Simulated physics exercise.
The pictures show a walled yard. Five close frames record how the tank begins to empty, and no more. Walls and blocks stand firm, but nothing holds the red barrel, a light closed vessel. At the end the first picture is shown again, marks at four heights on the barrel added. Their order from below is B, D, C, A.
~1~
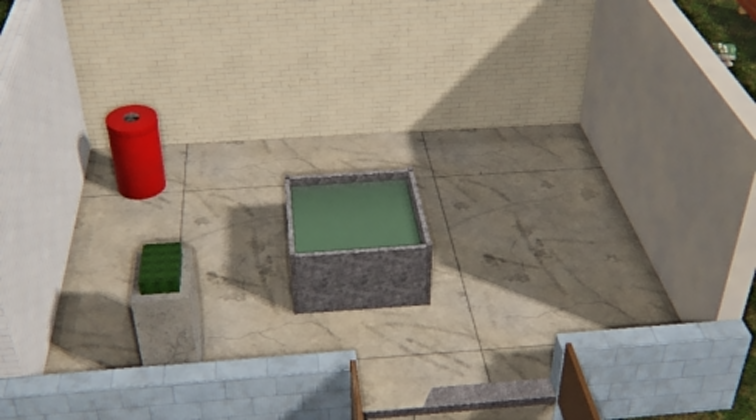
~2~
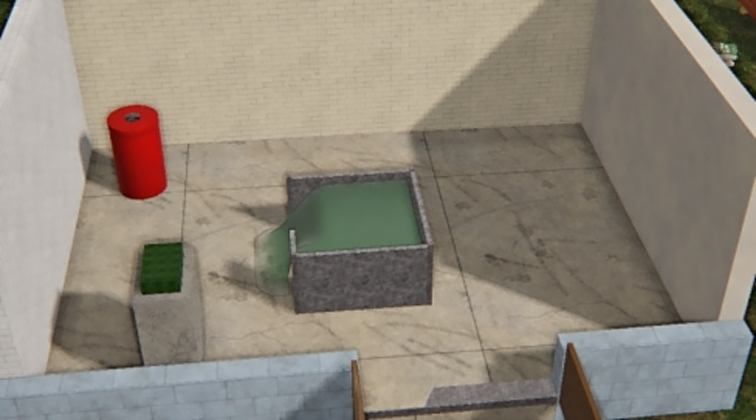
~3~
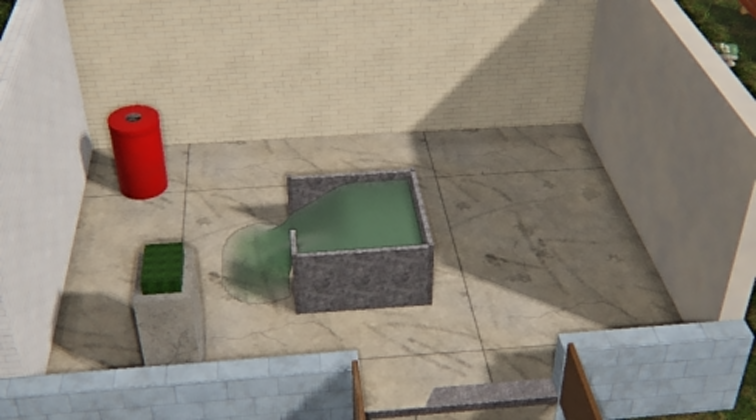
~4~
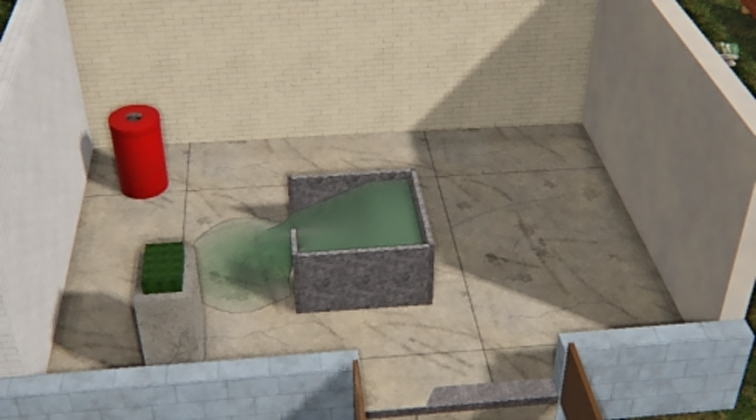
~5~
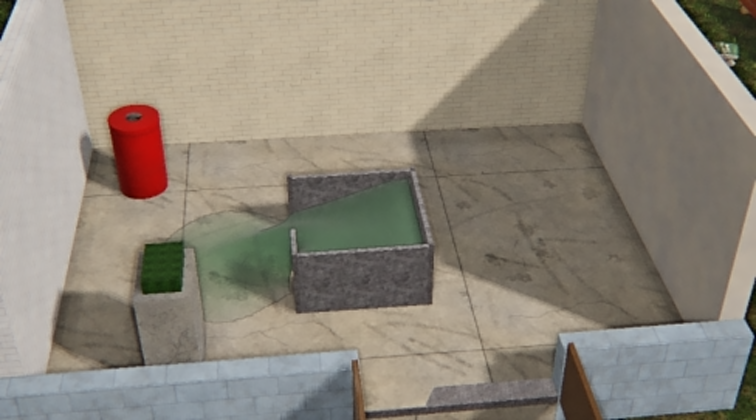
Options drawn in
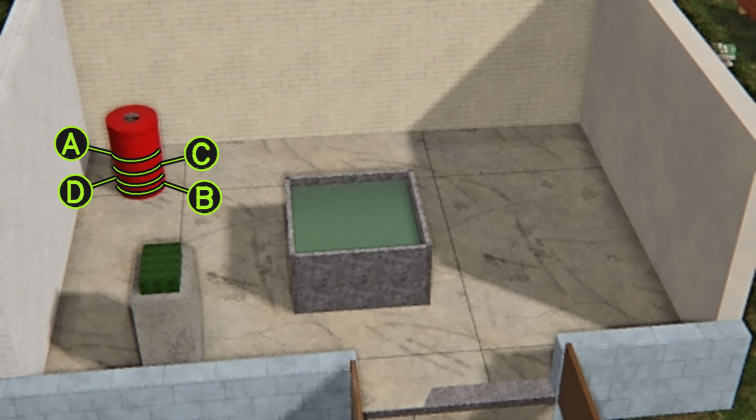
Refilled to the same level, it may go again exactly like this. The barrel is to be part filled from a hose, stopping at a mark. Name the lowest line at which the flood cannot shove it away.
Go for D.
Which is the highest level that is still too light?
Here it is level B.
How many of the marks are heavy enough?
Three of them.
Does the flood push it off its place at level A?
No, not at all.
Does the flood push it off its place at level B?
Yes, it does.
On the marked copy, A at (133, 161); B at (139, 193); C at (136, 174); D at (138, 185); from the bottom up B, D, C, A.
If A is chosen, it does not move.
If B is chosen, it is pushed about 3 times its own width away.
If C is chosen, it does not move.
If D is chosen, it does not move.
